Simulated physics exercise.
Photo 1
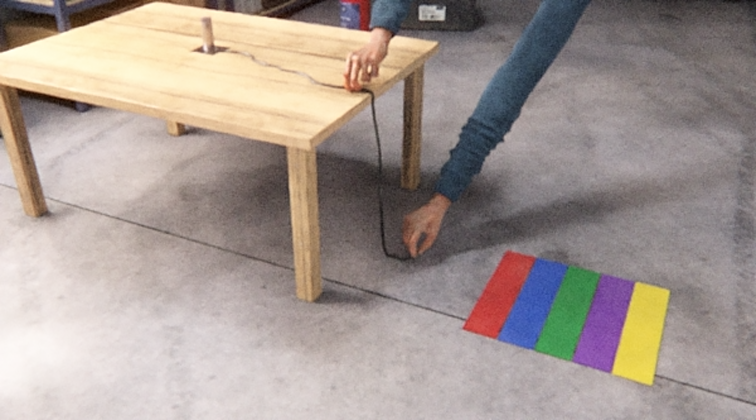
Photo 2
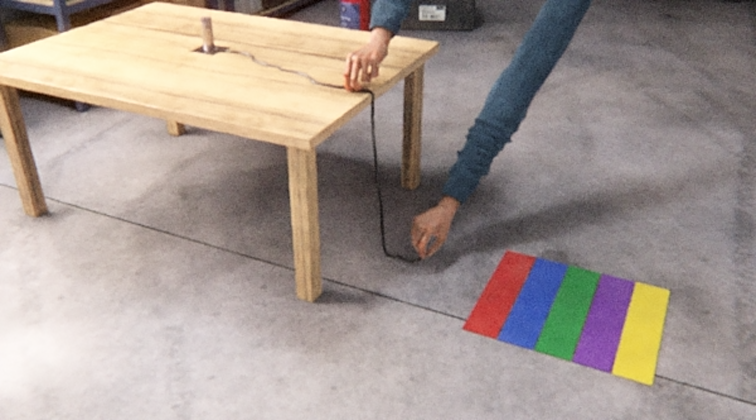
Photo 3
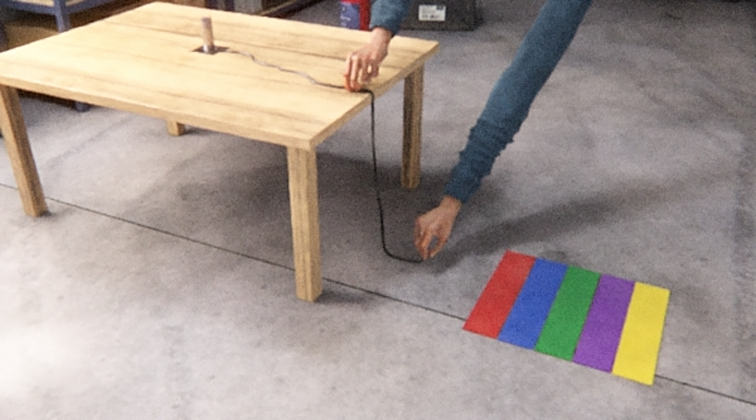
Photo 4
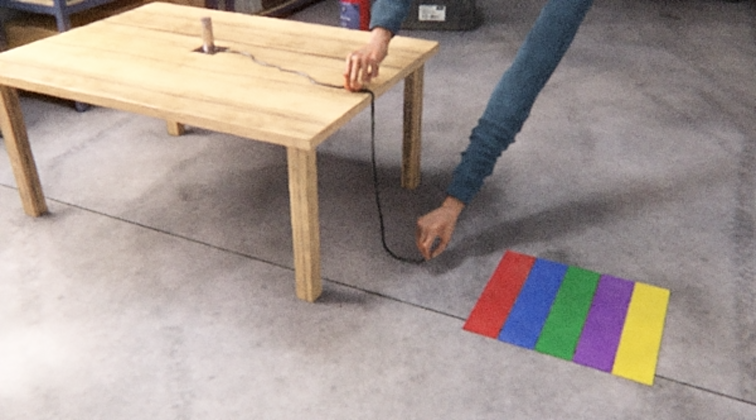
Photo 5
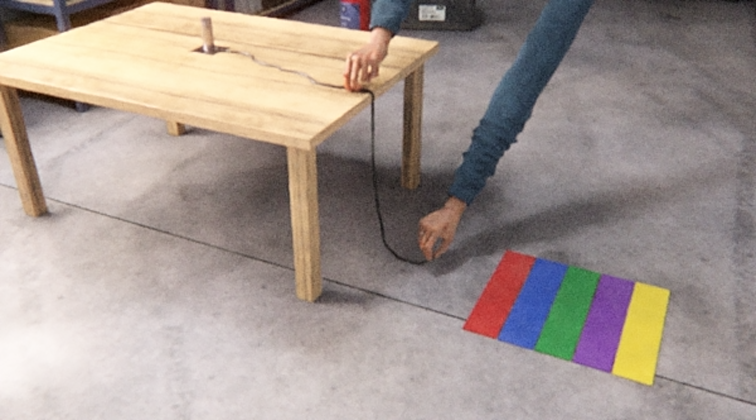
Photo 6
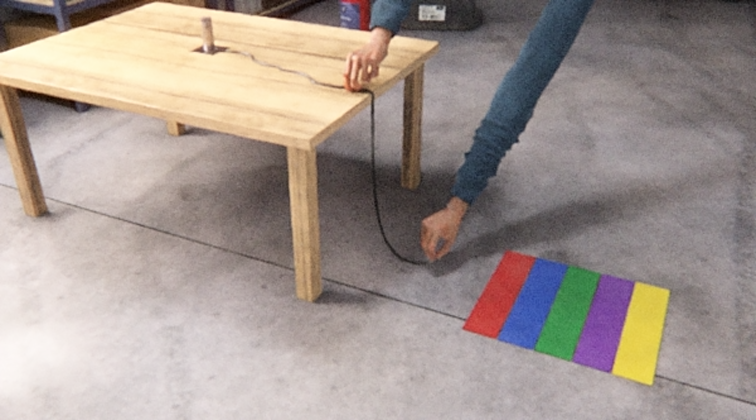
On a concrete floor beside a wooden table, a hand drawing a dark cord's end slightly right, another hand pinning it above.
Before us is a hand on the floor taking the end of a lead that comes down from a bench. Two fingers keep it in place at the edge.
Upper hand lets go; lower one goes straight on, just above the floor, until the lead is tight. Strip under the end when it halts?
Blue strip.
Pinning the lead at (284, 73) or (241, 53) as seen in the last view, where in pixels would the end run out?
It would be somewhere around (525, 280) the first time and (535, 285) the second.
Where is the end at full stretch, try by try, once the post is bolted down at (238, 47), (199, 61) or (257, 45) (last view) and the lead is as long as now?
Per try, approx.: (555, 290); (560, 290); (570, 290).
Soon after, end near (467, 265); short of the strips.
After that, end near (509, 276); over red.
At the stop, end near (536, 283); over blue. The end stops over the blue strip.
